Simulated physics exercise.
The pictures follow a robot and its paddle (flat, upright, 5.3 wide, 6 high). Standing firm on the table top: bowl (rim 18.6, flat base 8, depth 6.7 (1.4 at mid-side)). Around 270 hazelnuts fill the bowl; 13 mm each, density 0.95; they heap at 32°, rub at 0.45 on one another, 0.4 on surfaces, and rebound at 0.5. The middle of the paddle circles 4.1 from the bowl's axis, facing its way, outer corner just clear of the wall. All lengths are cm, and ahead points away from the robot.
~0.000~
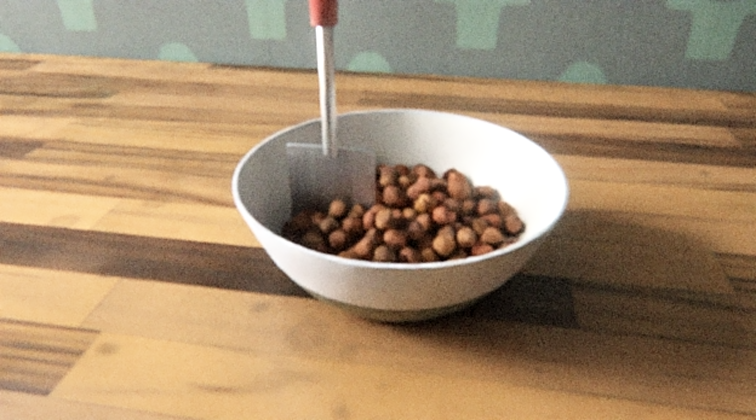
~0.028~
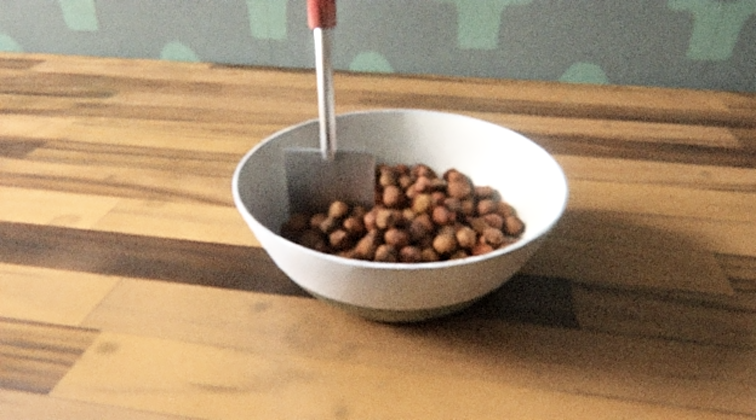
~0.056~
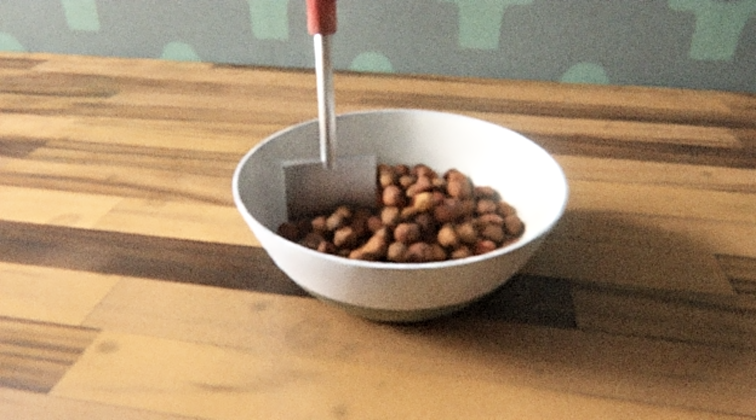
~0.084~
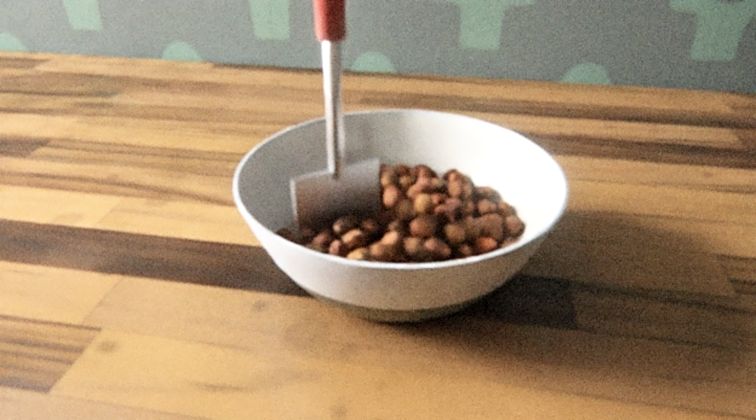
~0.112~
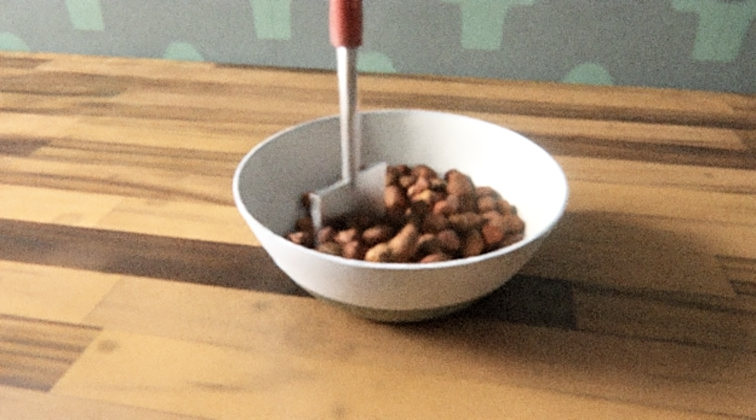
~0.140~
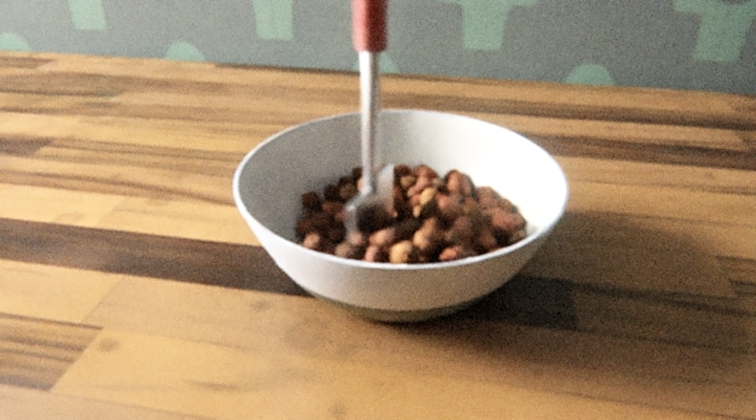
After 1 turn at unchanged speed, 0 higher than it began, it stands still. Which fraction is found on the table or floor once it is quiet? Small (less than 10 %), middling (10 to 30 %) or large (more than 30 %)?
On the table or floor the share is middling, 10 to 30 %.
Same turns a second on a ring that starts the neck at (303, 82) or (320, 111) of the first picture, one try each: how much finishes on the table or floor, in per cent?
About 5 and 20 per cent.
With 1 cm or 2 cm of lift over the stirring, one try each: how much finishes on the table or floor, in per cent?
About 20 and 20 per cent.
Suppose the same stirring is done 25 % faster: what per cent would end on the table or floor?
It would be near 30 per cent.
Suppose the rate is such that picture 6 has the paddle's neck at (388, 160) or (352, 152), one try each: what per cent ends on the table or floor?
About 25 and 10 per cent.
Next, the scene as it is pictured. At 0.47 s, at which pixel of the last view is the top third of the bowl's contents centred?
At about (336, 150).
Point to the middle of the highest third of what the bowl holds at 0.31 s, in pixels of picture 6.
Around (488, 162).
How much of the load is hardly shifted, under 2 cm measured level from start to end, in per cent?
Some 5 per cent.
By 0.31 s, 185° round, highest piece 9 above the table; 268 in the bowl, 6 in flight or on the tool.
By 0.47 s, 293° round, highest piece 9 above the table; 241 in the bowl, 18 on the table or floor, 15 in flight or on the tool.
By 0.76 s, 0° round, highest piece 8 above the table; 222 in the bowl, 50 on the table or floor, 2 in flight or on the tool.
By 1.46 s, 0° round, highest piece 7 above the table; 222 in the bowl, 52 on the table or floor.
Final count, 222 in the bowl, 52 on the table or floor. That is 19 % on the table or floor.
